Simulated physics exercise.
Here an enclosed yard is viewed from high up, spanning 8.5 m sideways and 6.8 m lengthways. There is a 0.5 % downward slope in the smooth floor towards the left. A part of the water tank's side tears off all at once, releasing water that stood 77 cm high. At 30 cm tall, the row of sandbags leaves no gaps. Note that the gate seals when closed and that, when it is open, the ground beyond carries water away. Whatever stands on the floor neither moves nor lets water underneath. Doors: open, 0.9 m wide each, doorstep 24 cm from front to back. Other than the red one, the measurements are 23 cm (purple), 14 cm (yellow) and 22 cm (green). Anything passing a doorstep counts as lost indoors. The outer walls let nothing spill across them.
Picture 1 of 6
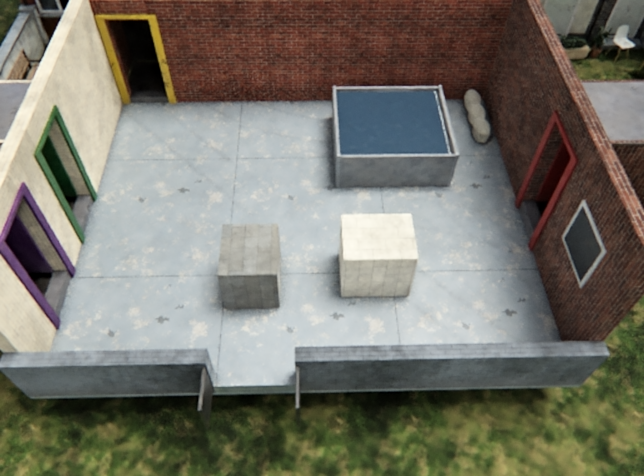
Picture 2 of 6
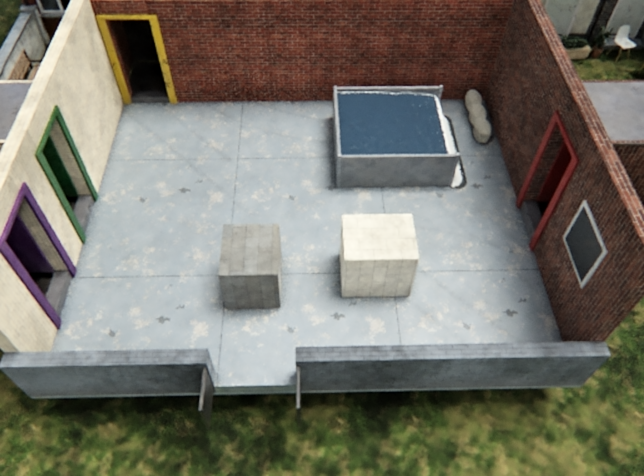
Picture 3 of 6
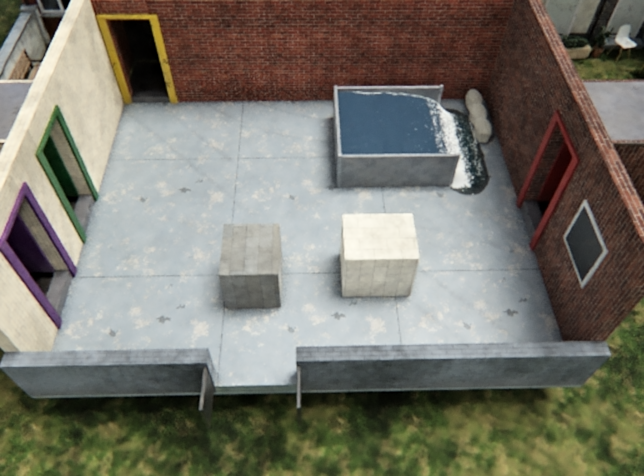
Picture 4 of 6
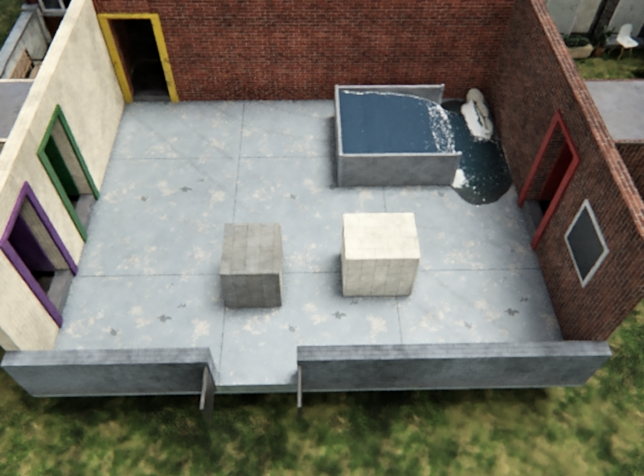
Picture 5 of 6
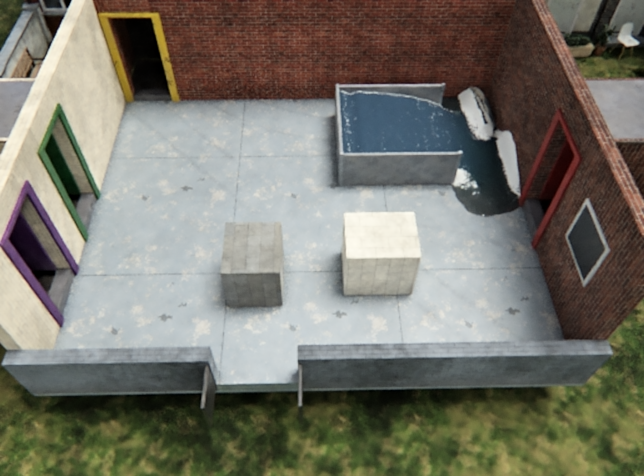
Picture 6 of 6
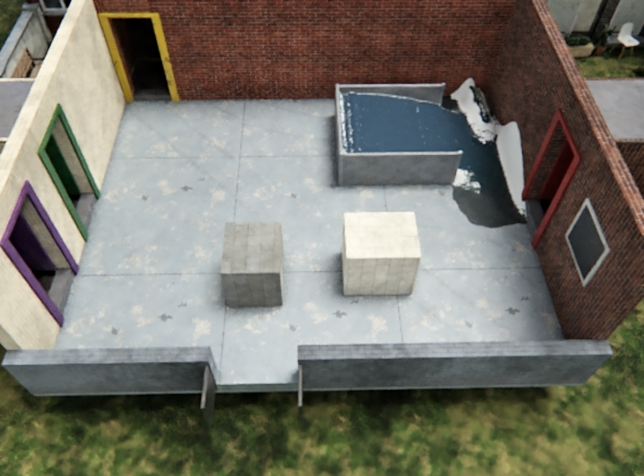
Dark blue water pours from the open right side of a raised grey tank at the back right of a walled yard, seen from high above by a still camera. A sandbag row lies beside it, two blocks, grey and cream, stand mid-floor, and purple, green, yellow and red doorframes line brick and cream walls. The water spreads rightward past the sandbags to the wall, splashes up white there, and creeps forward near the red door.
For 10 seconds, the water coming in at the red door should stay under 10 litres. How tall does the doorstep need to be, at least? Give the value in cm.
Close to 17 cm is just enough.
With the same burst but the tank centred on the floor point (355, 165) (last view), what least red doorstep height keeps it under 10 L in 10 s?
A minimum of about 27 cm.
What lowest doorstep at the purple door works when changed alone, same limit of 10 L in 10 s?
Purple would need about 11.0 cm on its own.
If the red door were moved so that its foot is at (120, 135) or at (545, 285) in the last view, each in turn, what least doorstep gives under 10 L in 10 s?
You'd want about 19 cm there first, then about 9.5 cm.
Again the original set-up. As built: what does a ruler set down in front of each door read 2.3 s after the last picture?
Lab note, cm: Red 17; purple 0; yellow 0; green 0.
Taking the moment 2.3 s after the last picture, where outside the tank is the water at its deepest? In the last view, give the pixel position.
Near pixel (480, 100).
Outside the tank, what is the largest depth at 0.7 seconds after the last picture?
Roughly 69 cm.
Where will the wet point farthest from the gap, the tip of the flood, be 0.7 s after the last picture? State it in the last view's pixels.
The farthest wet point sits near (549, 296).
Then, 0.7 s after the last picture water covers 15 % of the floor, deepest (69 cm) near (487, 100); 20 cm at the red door, 0 litres in over its 26 cm doorstep.
Then, 2.3 s after the last picture water covers 35 % of the floor, deepest (40 cm) near (480, 100); 17 cm at the red door, 0 litres in over its 26 cm doorstep.
Then, 9.3 s after the last picture water covers 95 % of the floor, deepest (12 cm) near (160, 371); 5 cm at the red door, 0 litres in over its 26 cm doorstep.
At the red door as built, the water peaked near 21 cm, 1.1 s after the last picture.
Run again over the same 10 s with other heights there, 15 litres in over 15 cm, 3 litres over 20 cm. The limit of 10 litres is kept from about 17 cm up.
